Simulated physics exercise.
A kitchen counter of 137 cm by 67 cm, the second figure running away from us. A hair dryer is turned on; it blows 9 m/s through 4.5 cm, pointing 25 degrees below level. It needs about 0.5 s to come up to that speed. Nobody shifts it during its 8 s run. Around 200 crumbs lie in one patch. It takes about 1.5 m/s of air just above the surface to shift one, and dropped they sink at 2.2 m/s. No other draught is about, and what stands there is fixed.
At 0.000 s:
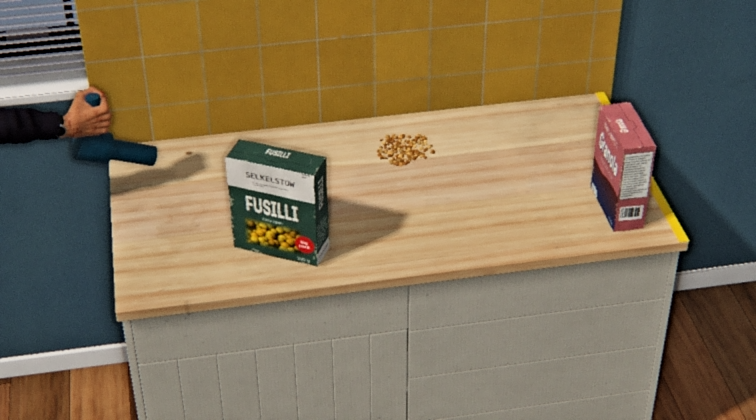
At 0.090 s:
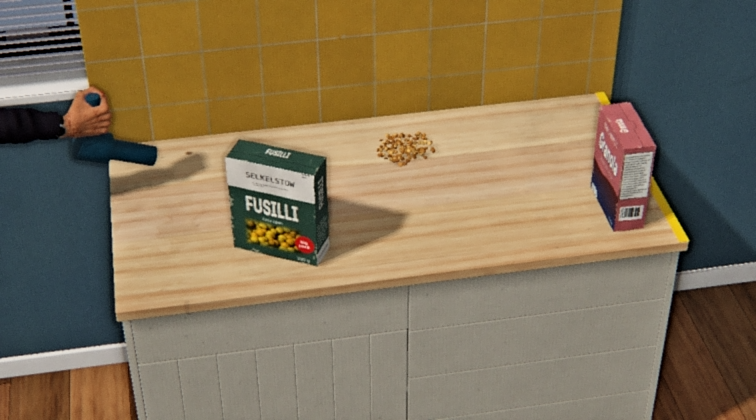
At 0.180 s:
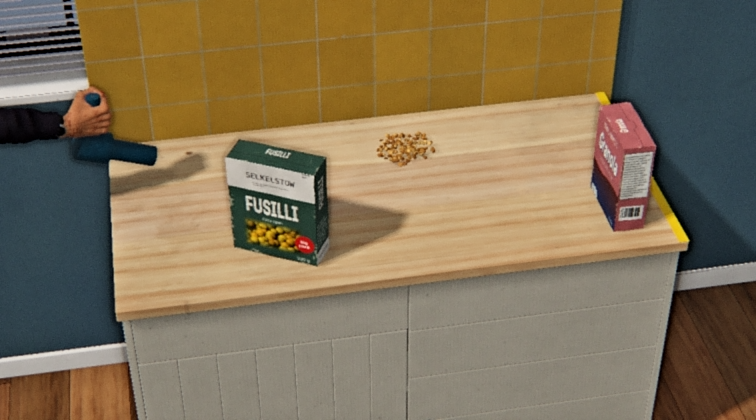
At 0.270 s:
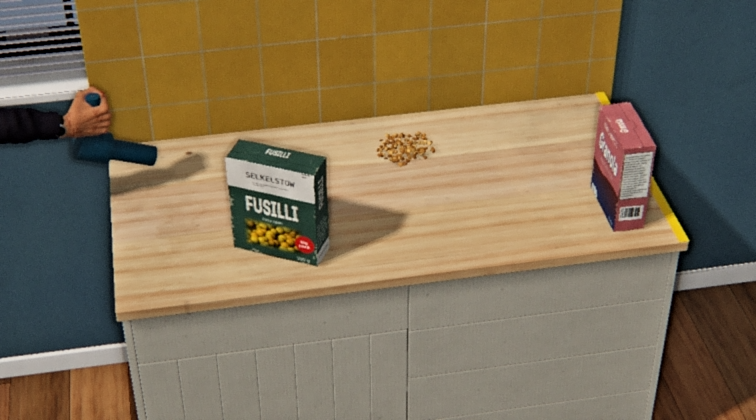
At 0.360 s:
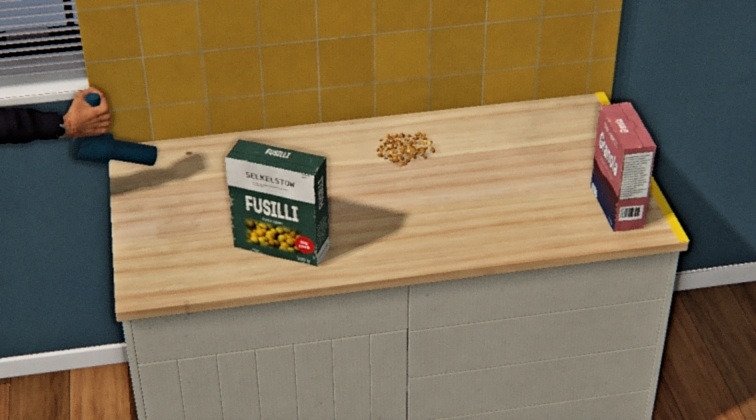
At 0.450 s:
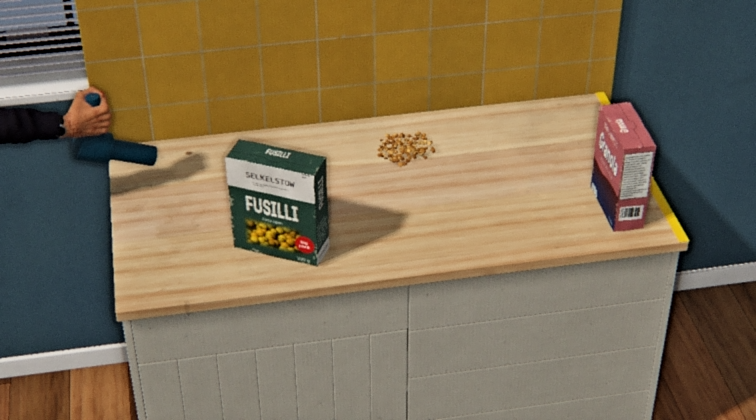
At first, a hand at the left holds a dark teal hair dryer over the end of a wooden counter, with a green fusilli carton, a patch of crumbs and a reddish carton further right. The hand stays put, and then the crumbs and both cartons remain still throughout.
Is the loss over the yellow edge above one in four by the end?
As for a quarter going over the yellow edge: Yes.
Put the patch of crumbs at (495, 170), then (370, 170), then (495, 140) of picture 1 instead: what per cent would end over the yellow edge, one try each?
In turn about 20 %, 50 %, 70 %.
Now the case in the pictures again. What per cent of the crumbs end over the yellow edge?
Some 90 per cent.
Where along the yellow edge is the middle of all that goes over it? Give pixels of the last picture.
Around (613, 109).
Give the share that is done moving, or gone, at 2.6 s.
Some 80 per cent.
After 1.6 s the count stands so, 73 % are over the yellow edge; the middle of those still in play is near (595, 133).
After 2.6 s the count stands so, 78 % are over the yellow edge; the middle of those still in play is near (603, 133).
After 4.4 s the count stands so, 82 % are over the yellow edge; the middle of those still in play is near (603, 133).
After 8.0 s, at the end, 86 % are over the yellow edge.
